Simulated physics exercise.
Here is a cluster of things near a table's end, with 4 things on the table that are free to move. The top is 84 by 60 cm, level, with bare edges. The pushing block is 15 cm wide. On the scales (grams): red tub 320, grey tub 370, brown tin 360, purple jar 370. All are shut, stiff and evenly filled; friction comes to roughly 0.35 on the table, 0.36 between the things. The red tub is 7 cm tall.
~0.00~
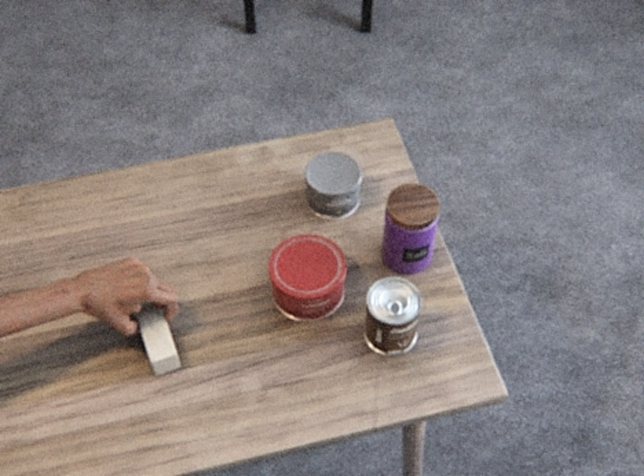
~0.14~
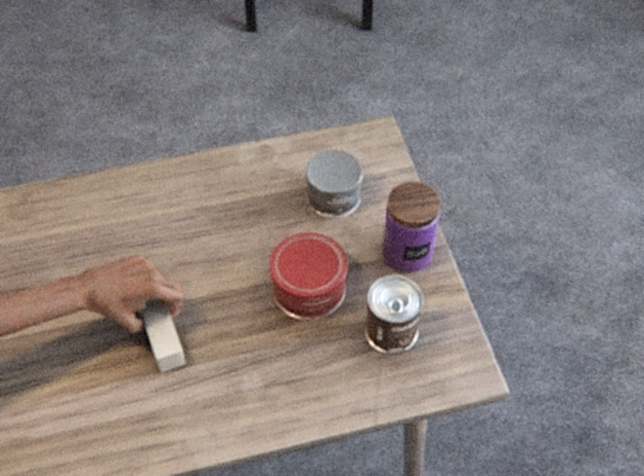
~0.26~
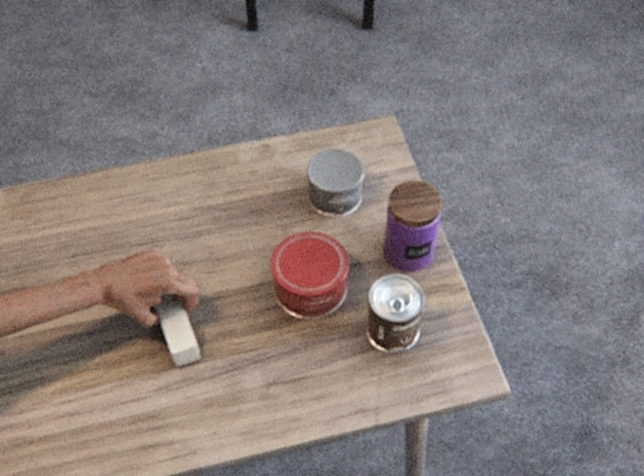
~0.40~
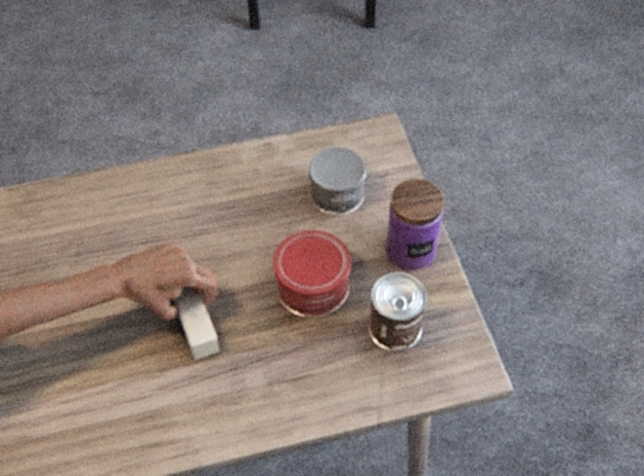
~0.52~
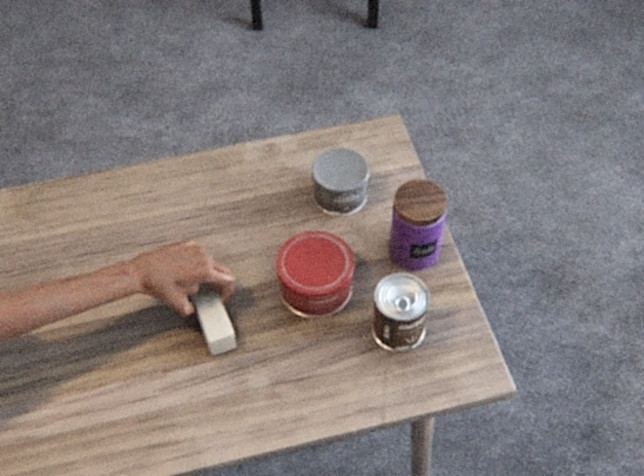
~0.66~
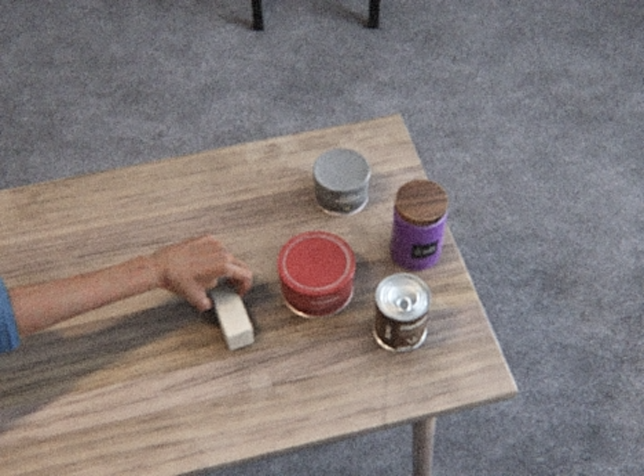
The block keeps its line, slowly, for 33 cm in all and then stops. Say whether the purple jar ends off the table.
The purple jar falls off the table.
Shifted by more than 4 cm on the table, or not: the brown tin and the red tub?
The brown tin keeps its place; the red tub ends elsewhere.
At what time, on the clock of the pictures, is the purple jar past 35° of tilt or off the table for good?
Near 1.8 s.
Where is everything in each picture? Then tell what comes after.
The first frame shows block slid 0 cm; purple jar (410, 230); red tub (308, 278).
The second frame shows block slid 1 cm; brown tin (393, 315); red tub (309, 276).
The third frame shows block slid 3 cm; grey tub (335, 183); brown tin (395, 314).
The fourth frame shows block slid 5 cm; red tub (312, 274); grey tub (337, 182).
The fifth frame shows block slid 8 cm; brown tin (400, 313); red tub (315, 275).
The sixth frame shows block slid 10 cm; purple jar (418, 226); grey tub (341, 183).
By 1.56 s, block slid 27 cm; purple jar 3 cm from its spot near (433, 221); red tub 10 cm from its spot.
By 2.06 s, block slid 33 cm; purple jar now off the table; red tub 16 cm from its spot.
By 2.36 s, block slid 33 cm; red tub 16 cm from its spot.
When it is over (2.5 s), off the table, purple jar; not toppled but over 4 cm from the start, red tub; the other 2 within 4 cm of the start.
